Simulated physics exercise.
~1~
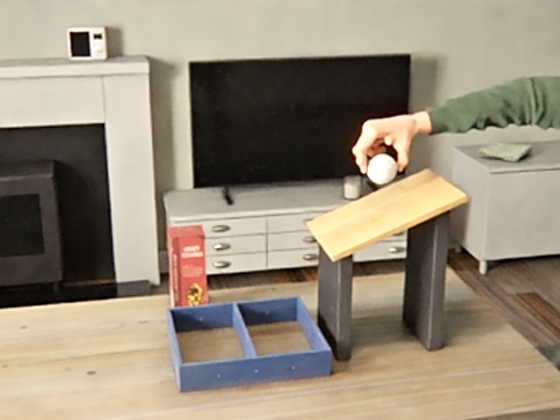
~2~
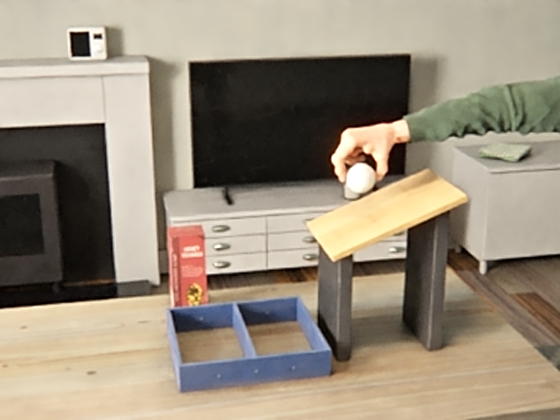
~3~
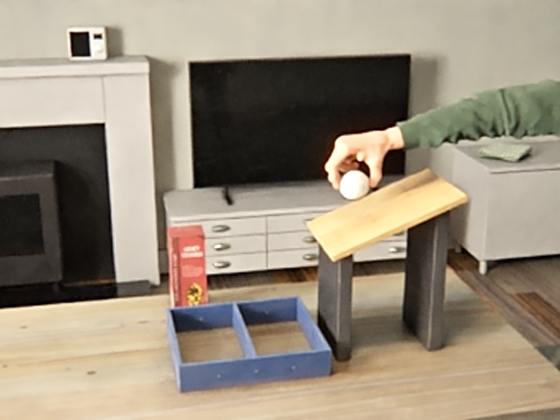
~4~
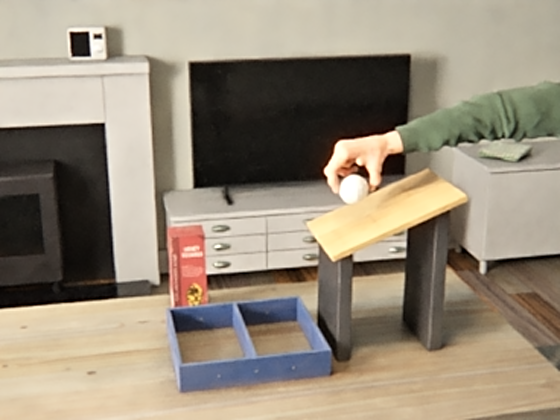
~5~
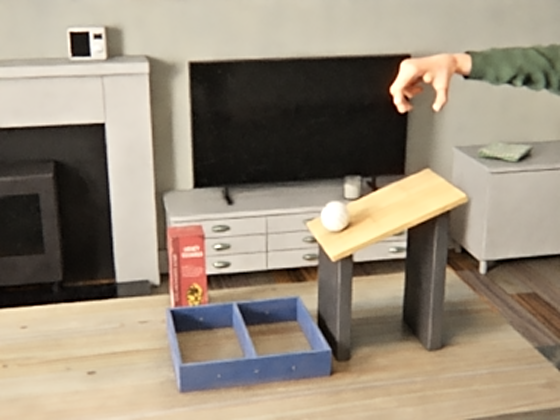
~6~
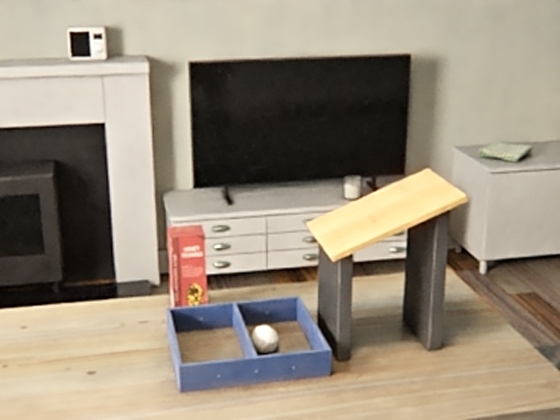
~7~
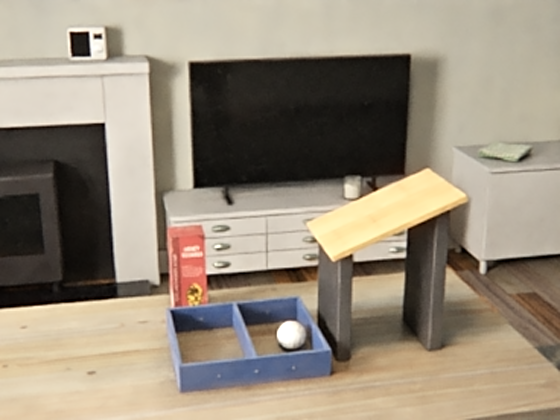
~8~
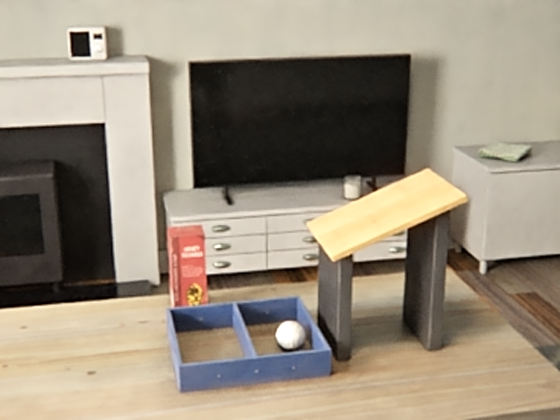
The clip opens on a hand in a green sleeve holding a white onion over a sloping wooden board, with a blue two-bay tray to its left and a red carton standing behind the tray. The hand moves the onion left and lowers it toward the board, keeping hold of it briefly. It then lets go and draws back to the right as the onion heads down the slope. The onion drops off the low end into the tray's nearer bay, then shifts slightly right. It ends at rest there, with the red carton still standing in its place.
